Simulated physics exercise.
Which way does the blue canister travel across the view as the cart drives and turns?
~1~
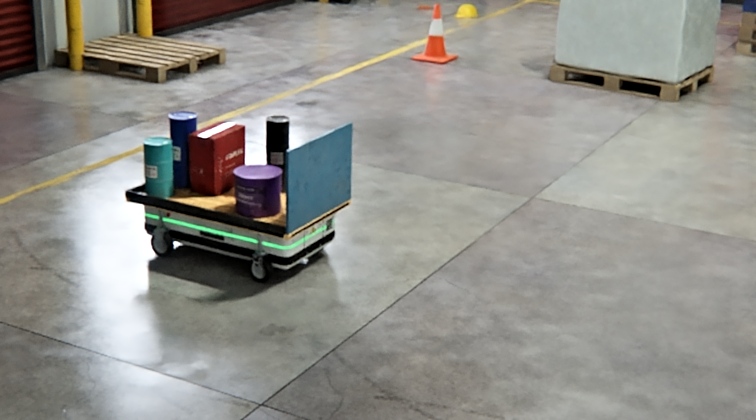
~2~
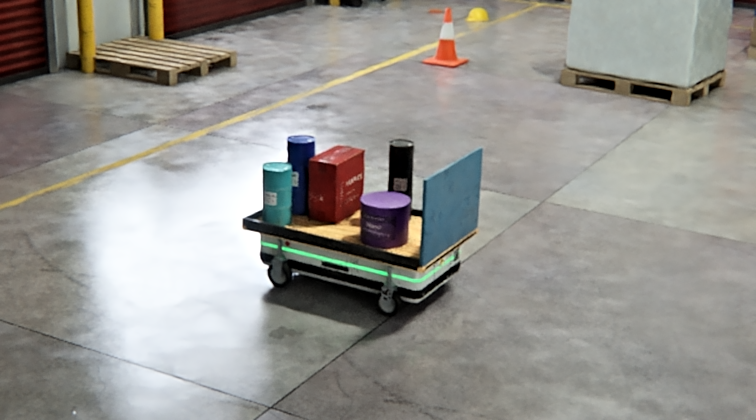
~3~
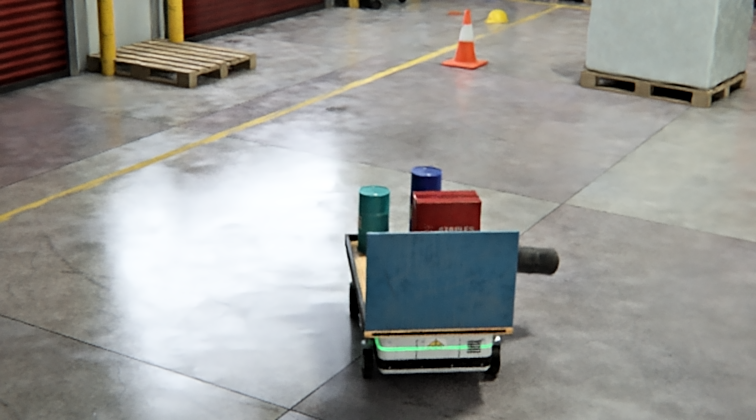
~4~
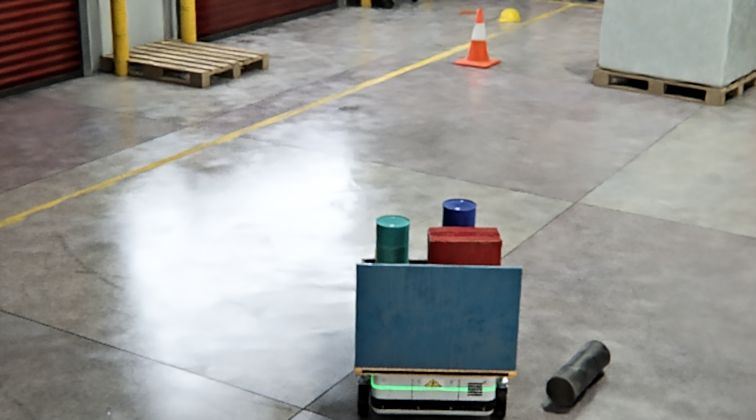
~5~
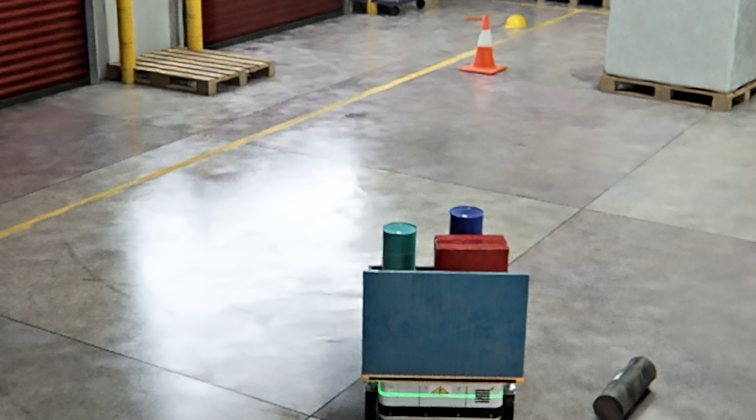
The blue canister moves to the right as the viewer sees it, riding upright on the cart.
